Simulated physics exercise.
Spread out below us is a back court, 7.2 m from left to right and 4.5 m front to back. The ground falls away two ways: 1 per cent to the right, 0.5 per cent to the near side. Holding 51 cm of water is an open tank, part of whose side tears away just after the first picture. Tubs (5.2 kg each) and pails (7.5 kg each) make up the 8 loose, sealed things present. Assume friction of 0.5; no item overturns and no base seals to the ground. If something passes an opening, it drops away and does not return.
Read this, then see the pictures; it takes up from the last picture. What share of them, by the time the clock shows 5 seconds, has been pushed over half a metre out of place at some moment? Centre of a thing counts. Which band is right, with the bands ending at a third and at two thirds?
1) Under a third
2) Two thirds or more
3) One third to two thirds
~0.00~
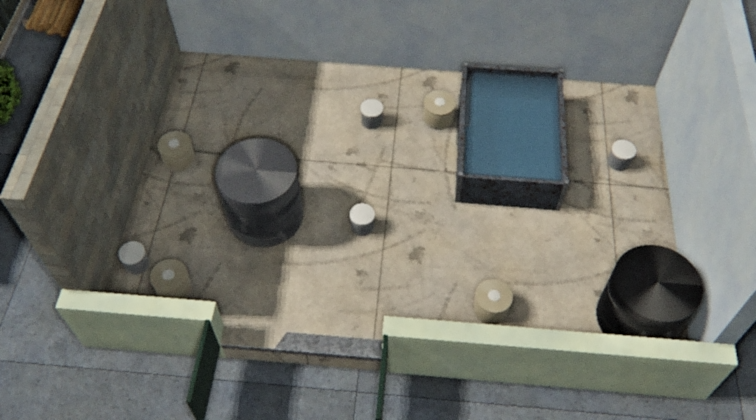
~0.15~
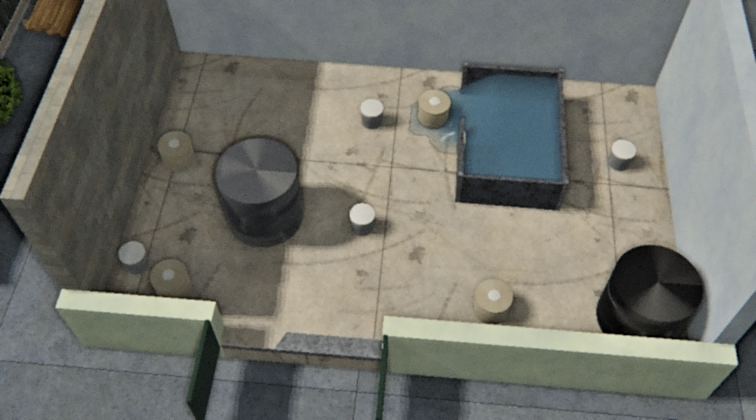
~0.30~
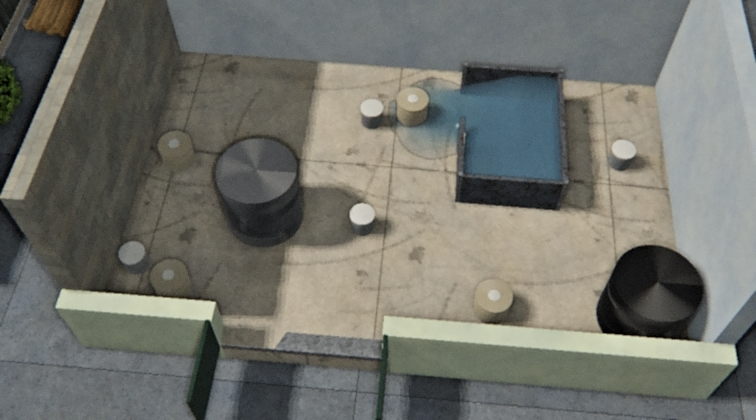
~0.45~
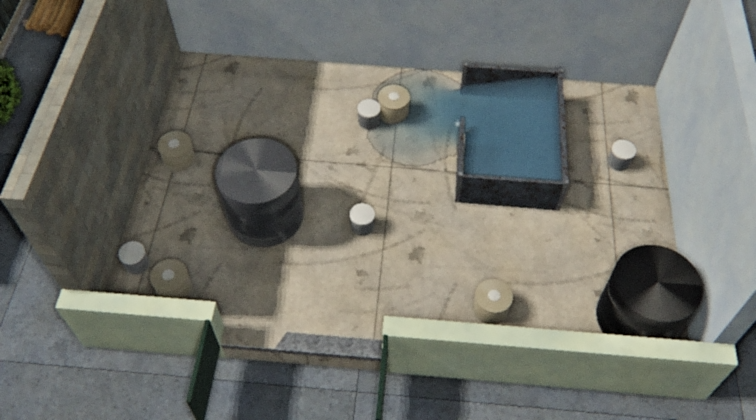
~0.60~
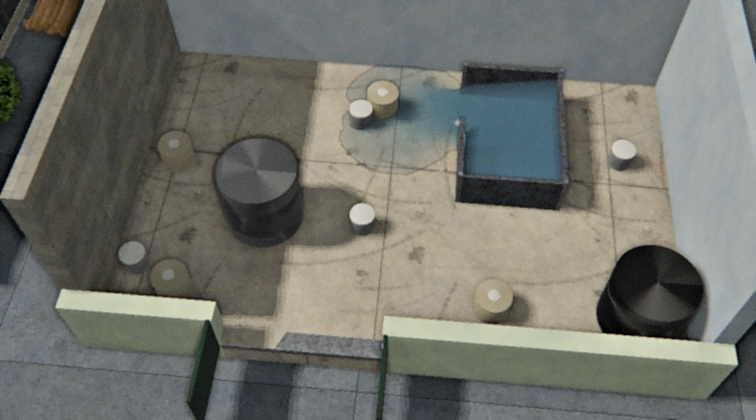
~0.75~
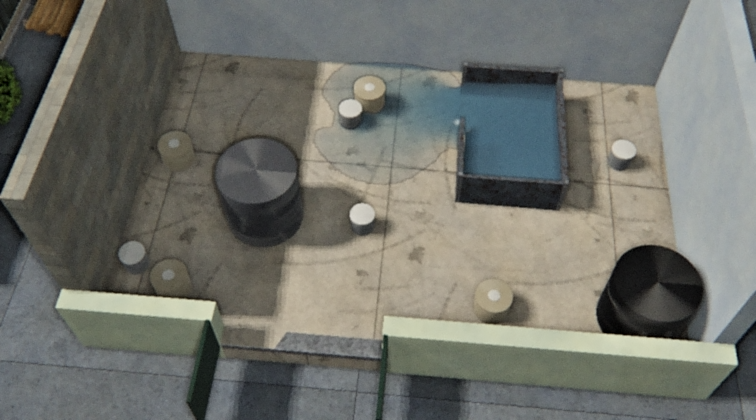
3.
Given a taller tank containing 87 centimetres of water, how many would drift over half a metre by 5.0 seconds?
Then 5 of them.
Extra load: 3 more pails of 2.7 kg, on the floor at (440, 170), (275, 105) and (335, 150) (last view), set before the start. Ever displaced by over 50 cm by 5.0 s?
Note, in sequence: Under threshold; over threshold; over threshold.
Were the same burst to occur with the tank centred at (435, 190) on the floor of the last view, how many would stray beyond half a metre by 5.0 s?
4.
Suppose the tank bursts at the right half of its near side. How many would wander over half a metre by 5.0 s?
Then it comes to 1.
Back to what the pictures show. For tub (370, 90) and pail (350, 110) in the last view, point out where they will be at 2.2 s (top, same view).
I'd say close to (185, 45) and close to (231, 112).
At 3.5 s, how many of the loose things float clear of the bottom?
The count is 3.
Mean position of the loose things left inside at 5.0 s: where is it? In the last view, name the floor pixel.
Averaged position, last view: Near pixel (313, 236).
After 1.1 s 2 of 8 are over 50 cm from their spots; 1 afloat.
After 2.2 s 2 of 8 are over 50 cm from their spots; 1 afloat.
After 3.5 s 3 of 8 are over 50 cm from their spots; 3 afloat.
After 5.0 s 5 of 8 are over 50 cm from their spots, and 5 have been at some point; 4 afloat.
